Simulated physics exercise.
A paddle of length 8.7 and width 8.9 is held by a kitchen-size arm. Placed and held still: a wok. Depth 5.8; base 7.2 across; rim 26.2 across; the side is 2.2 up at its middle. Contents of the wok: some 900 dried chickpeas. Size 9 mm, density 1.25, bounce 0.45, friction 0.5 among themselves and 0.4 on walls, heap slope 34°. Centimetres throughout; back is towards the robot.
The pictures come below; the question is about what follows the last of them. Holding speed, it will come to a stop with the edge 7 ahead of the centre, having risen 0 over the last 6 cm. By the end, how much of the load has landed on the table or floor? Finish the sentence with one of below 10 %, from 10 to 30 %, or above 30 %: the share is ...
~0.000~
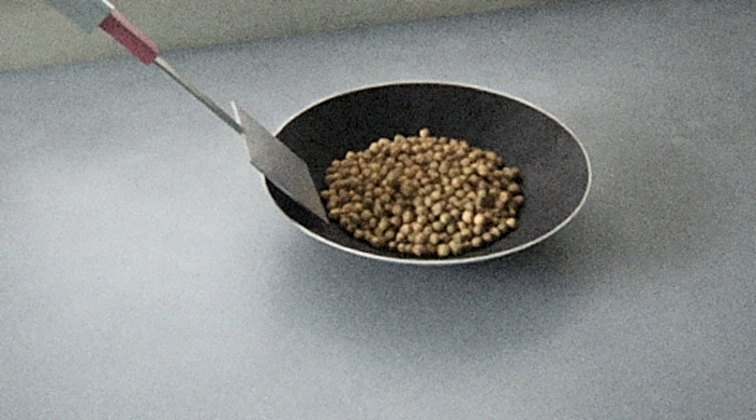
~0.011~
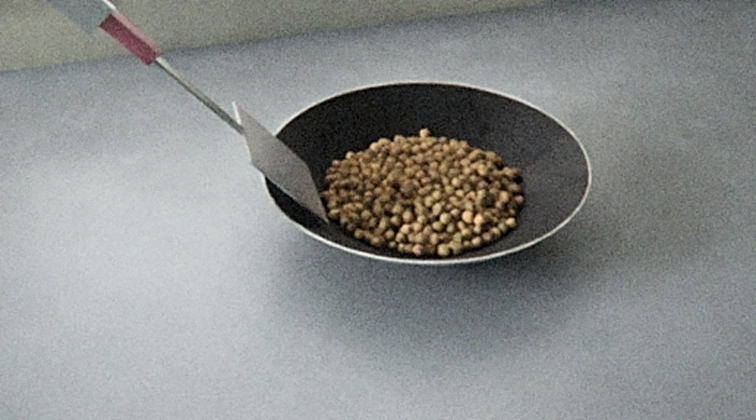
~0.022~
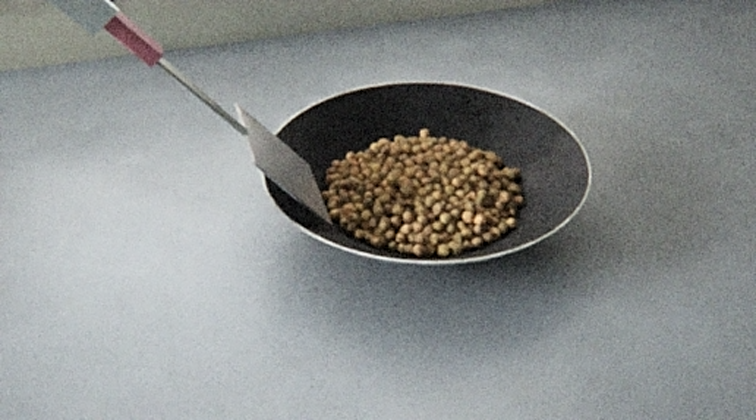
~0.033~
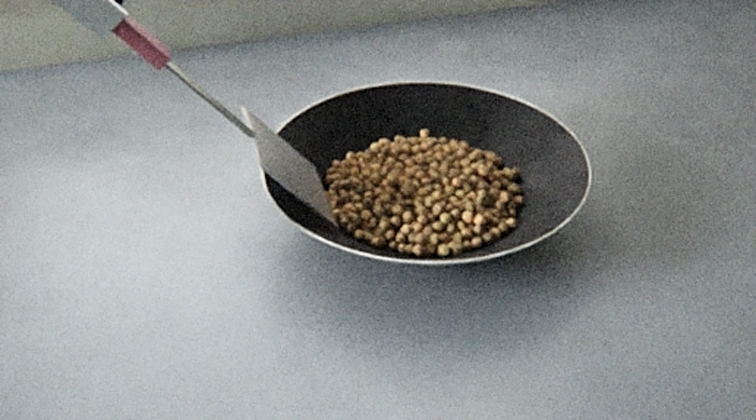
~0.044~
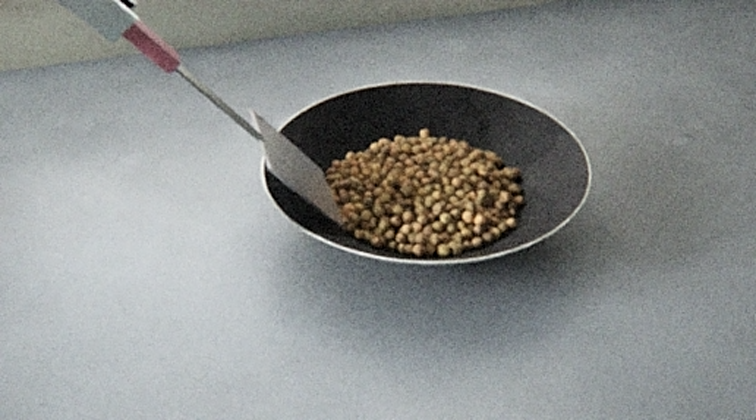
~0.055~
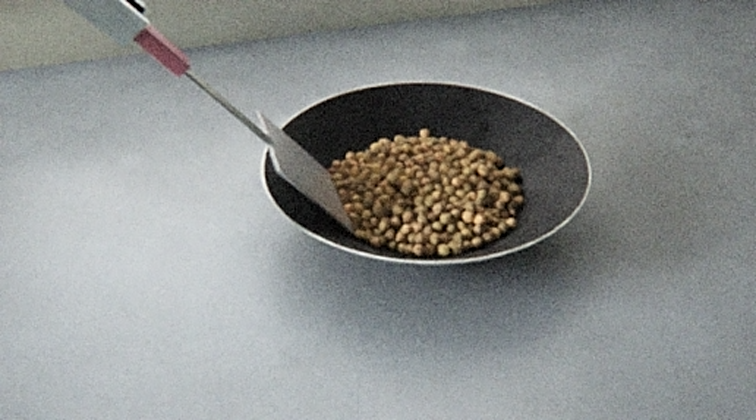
The share is from 10 to 30 %.
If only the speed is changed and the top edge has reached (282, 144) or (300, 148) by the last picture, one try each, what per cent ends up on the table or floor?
About 30 and 50 percent.
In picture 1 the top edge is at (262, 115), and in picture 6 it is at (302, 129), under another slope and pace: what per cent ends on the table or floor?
35 %.
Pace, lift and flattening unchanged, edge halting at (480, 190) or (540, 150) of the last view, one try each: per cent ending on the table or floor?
Roughly 5 and 45 per cent.
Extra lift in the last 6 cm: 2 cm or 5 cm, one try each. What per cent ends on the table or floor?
First try around 20 percent, second try around 15 percent.
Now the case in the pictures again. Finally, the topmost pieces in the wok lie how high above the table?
8.0 cm.
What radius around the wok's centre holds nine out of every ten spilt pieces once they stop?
Distance: Approx. 30 cm.
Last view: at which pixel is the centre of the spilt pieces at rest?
About (608, 169).
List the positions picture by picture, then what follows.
In the first picture, the paddle top edge at (240, 130), sloping 52°; upper third of the load around (422, 181), from x 325 to 520, top at y 135; 900 in the wok.
In the second picture, the paddle top edge at (241, 130), sloping 52°; upper third of the load around (422, 181), from x 325 to 520, top at y 135.
In the third picture, the paddle top edge at (244, 131), sloping 52°; upper third of the load around (422, 181), from x 325 to 520, top at y 135.
In the fourth picture, the paddle top edge at (251, 134), sloping 52°; upper third of the load around (422, 181), from x 325 to 520, top at y 135.
In the fifth picture, the paddle top edge at (259, 137), sloping 52°; upper third of the load around (422, 181), from x 325 to 520, top at y 135.
In the sixth picture, the paddle top edge at (267, 140), sloping 52°; upper third of the load around (422, 181), from x 325 to 520, top at y 135; 900 in the wok.
After 0.15 s, sloping 52°, highest piece 6 above the table; 900 in the wok.
After 0.25 s, sloping 52°, highest piece 7 above the table; 900 in the wok.
After 0.49 s, sloping 52°, highest piece 8 above the table; 757 in the wok, 132 on the table or floor, 11 on the blade or in flight.
After 1.54 s, sloping 52°, highest piece 8 above the table; 751 in the wok, 149 on the table or floor.
In the end, 751 in the wok, 149 on the table or floor. That is 17 % on the table or floor.
